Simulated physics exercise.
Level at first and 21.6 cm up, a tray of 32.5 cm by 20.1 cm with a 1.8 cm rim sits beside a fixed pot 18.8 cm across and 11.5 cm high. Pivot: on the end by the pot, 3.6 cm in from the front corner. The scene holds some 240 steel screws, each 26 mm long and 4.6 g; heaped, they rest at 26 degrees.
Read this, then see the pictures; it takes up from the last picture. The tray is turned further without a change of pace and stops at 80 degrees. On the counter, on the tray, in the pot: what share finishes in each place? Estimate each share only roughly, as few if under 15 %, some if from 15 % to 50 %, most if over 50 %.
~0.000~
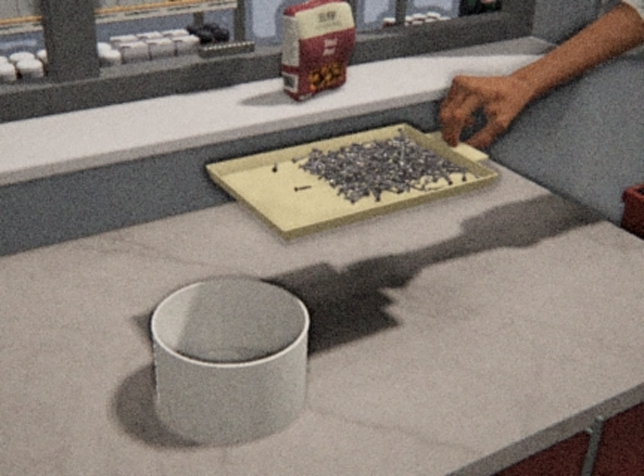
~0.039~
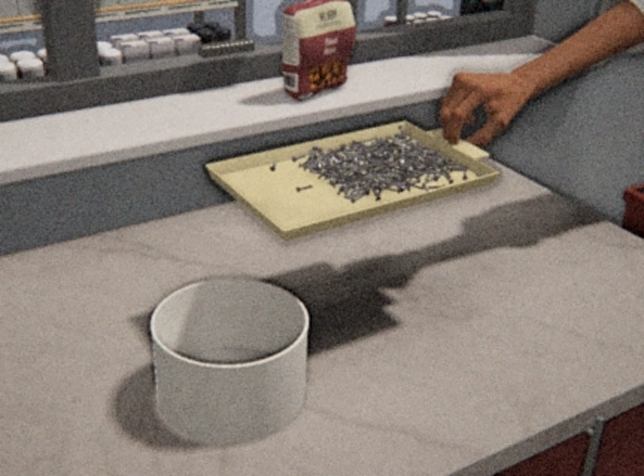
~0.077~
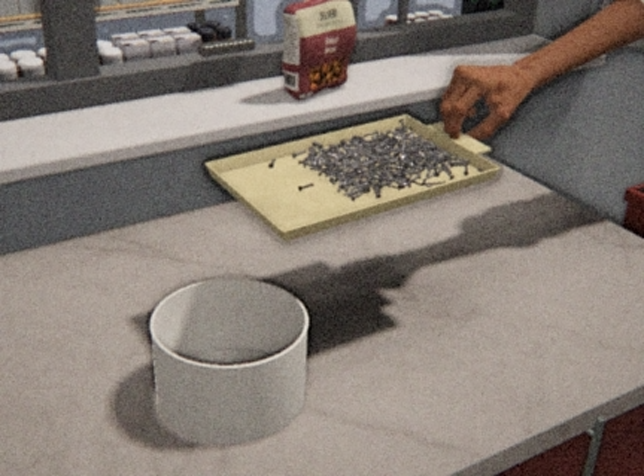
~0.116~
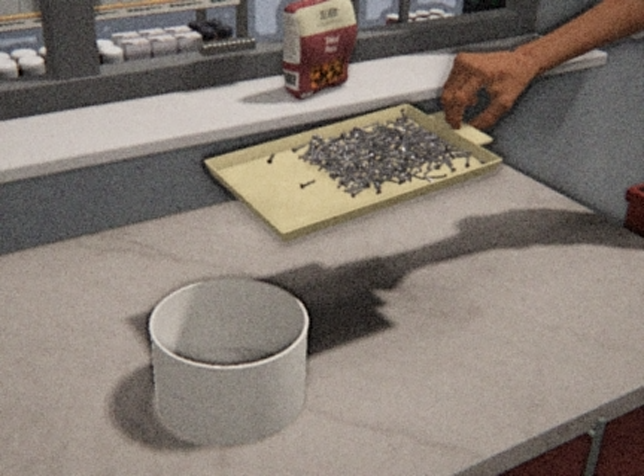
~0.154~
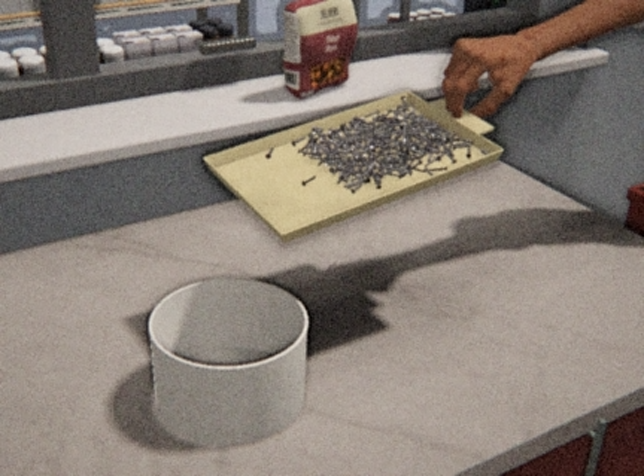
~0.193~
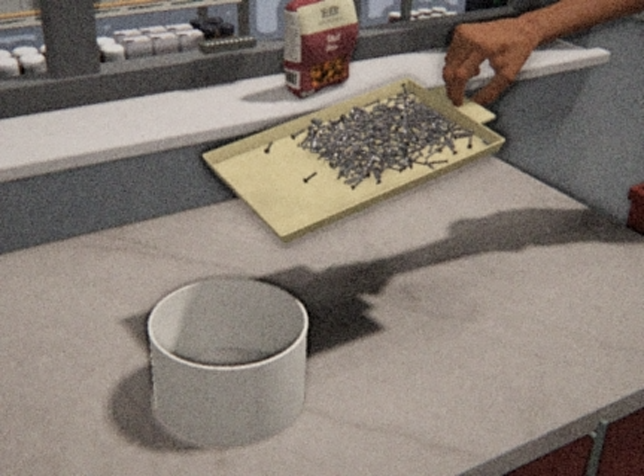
Roughly: Counter few, left on the tray few, pot most.
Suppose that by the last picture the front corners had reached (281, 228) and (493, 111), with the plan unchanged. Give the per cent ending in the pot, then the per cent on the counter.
Final per cent - pot 30, counter 70.
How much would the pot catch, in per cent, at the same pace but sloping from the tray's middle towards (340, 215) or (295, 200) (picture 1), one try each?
About 70 and 70 per cent.
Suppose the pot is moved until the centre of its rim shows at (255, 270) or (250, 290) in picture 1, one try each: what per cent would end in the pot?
Roughly 5 and 40 percent.
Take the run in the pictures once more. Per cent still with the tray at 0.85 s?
I'd put it at roughly 55 per cent.
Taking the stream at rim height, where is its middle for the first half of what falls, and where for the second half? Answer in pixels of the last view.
I'd mark about (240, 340) for the first half and about (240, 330) for the second.
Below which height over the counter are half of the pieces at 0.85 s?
I'd put it near 22 cm.
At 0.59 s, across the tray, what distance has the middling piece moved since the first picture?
6 cm.
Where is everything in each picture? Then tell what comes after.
In the first picture, tray tilt 0 degrees, front corners at (286, 227) and (492, 174); middle of the pieces at (378, 164); pot at (231, 319).
In the second picture, tray tilt 1 degrees, front corners at (286, 228) and (493, 172); middle of the pieces at (379, 162).
In the third picture, tray tilt 2 degrees, front corners at (285, 228) and (494, 167); middle of the pieces at (379, 158).
In the fourth picture, tray tilt 5 degrees, front corners at (285, 229) and (496, 159), lowest corner left front; middle of the pieces at (379, 151).
In the fifth picture, tray tilt 8 degrees, front corners at (284, 230) and (497, 149), lowest corner left front; middle of the pieces at (380, 143).
In the sixth picture, tray tilt 11 degrees, front corners at (283, 232) and (498, 139), lowest corner left front; middle of the pieces at (380, 135); pot at (229, 320). Its pace works out near 85 degrees a second.
After 0.59 s, tilt 45 degrees; the tray holds 100 %, the pot 0 %.
After 0.85 s, tilt 67 degrees; the tray holds 55 %, the pot 10 %.
After 1.22 s, tilt 80 degrees; the tray holds 0 %, the pot 95 %.
In the end, at 2.0 s, counter 0 %, tray 0 %, pot 100 %.
